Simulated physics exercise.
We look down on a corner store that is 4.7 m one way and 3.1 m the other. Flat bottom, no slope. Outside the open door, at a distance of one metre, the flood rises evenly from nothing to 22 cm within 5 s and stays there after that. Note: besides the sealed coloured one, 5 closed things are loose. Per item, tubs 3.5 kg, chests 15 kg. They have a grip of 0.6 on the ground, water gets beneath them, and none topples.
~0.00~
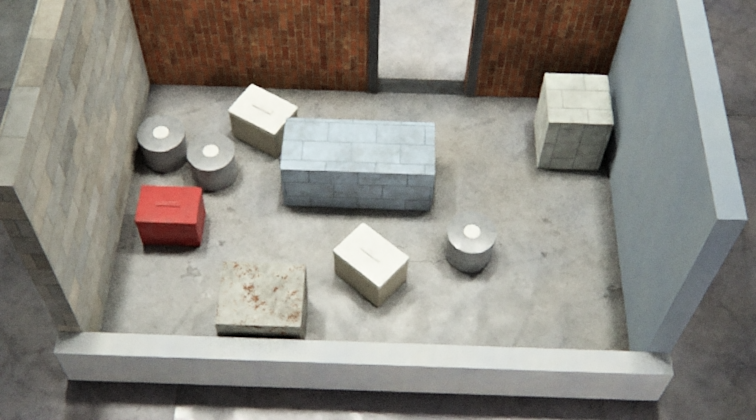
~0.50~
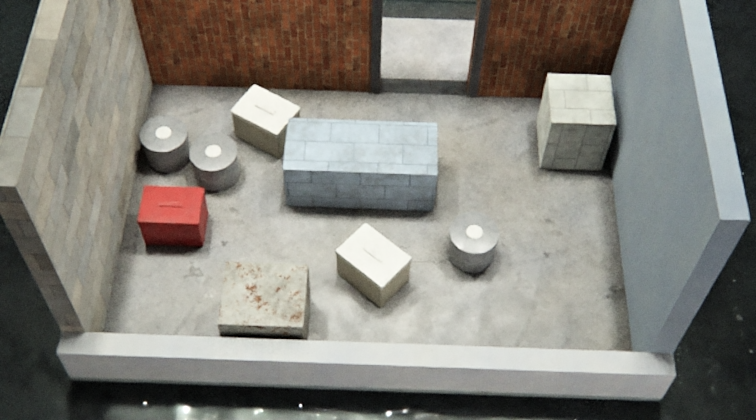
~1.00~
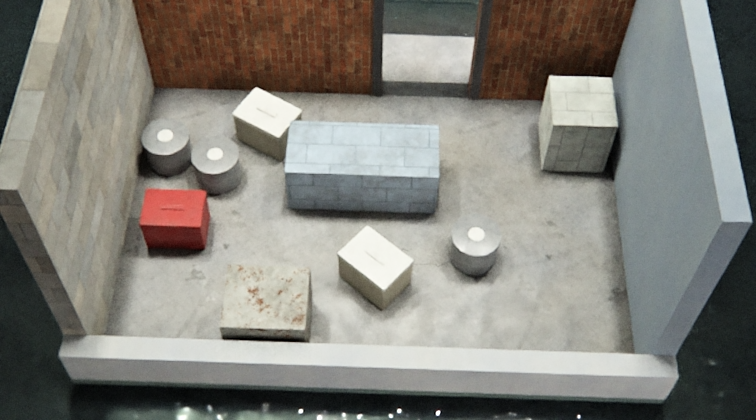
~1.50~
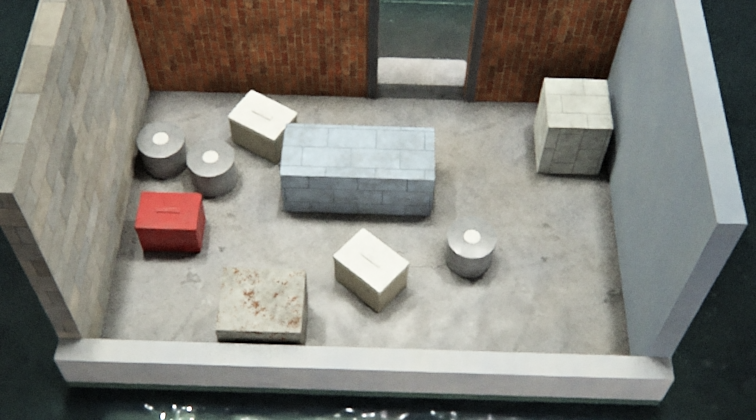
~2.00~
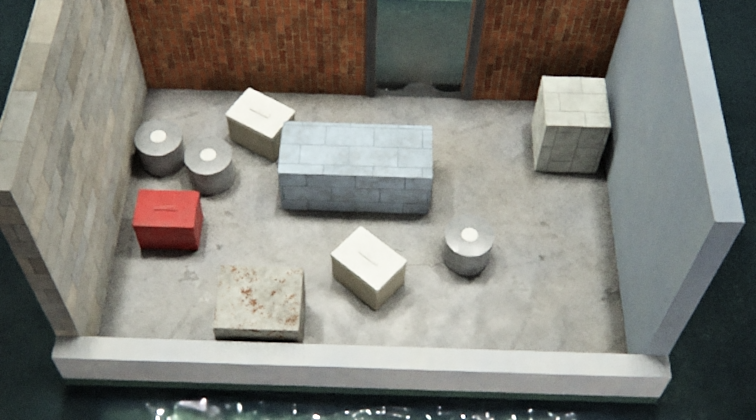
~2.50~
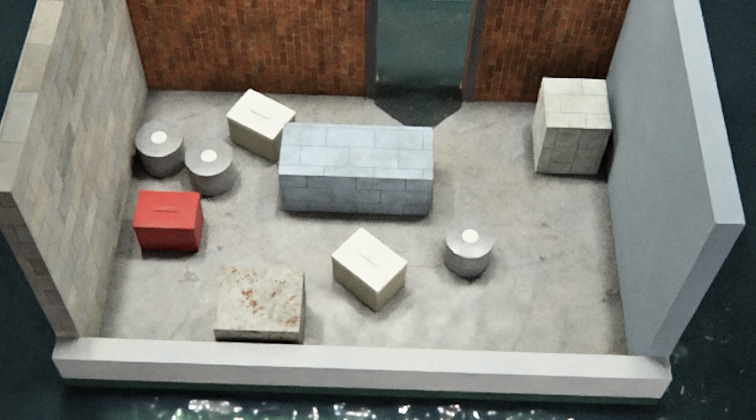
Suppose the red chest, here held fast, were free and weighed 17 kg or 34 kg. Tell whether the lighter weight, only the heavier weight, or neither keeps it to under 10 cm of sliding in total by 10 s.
Answer: The lighter weight suffices.
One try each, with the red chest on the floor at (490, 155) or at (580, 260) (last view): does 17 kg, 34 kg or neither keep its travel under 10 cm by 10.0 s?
Only the heavy mass does it, then only the heavy mass does it.
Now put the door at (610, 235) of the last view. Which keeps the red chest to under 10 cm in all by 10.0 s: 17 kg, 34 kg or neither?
If so, then the first option suffices.
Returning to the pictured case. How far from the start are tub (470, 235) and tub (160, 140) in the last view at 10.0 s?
One is off by 120 cm, the other by 40 cm, in the order asked.
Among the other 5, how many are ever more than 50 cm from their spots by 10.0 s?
3.
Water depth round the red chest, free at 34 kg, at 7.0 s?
Roughly 0 cm.
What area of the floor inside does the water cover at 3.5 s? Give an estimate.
My estimate is roughly 1.5 m2.
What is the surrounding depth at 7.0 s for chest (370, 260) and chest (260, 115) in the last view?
Close to 1 and 4 centimetres.
After 3.5 s the red chest would be 0 cm from its start with 17 kg and 0 cm from its start with 34 kg; 0 cm of water round it then.
After 4.5 s the red chest would be 0 cm from its start with 17 kg and 0 cm from its start with 34 kg; 0 cm of water round it then.
After 7.0 s the red chest would be 0 cm from its start with 17 kg and 0 cm from its start with 34 kg; 0 cm of water round it then.
After 10.0 s the red chest would be 1 cm from its start with 17 kg and 0 cm from its start with 34 kg; 4 cm of water round it then.
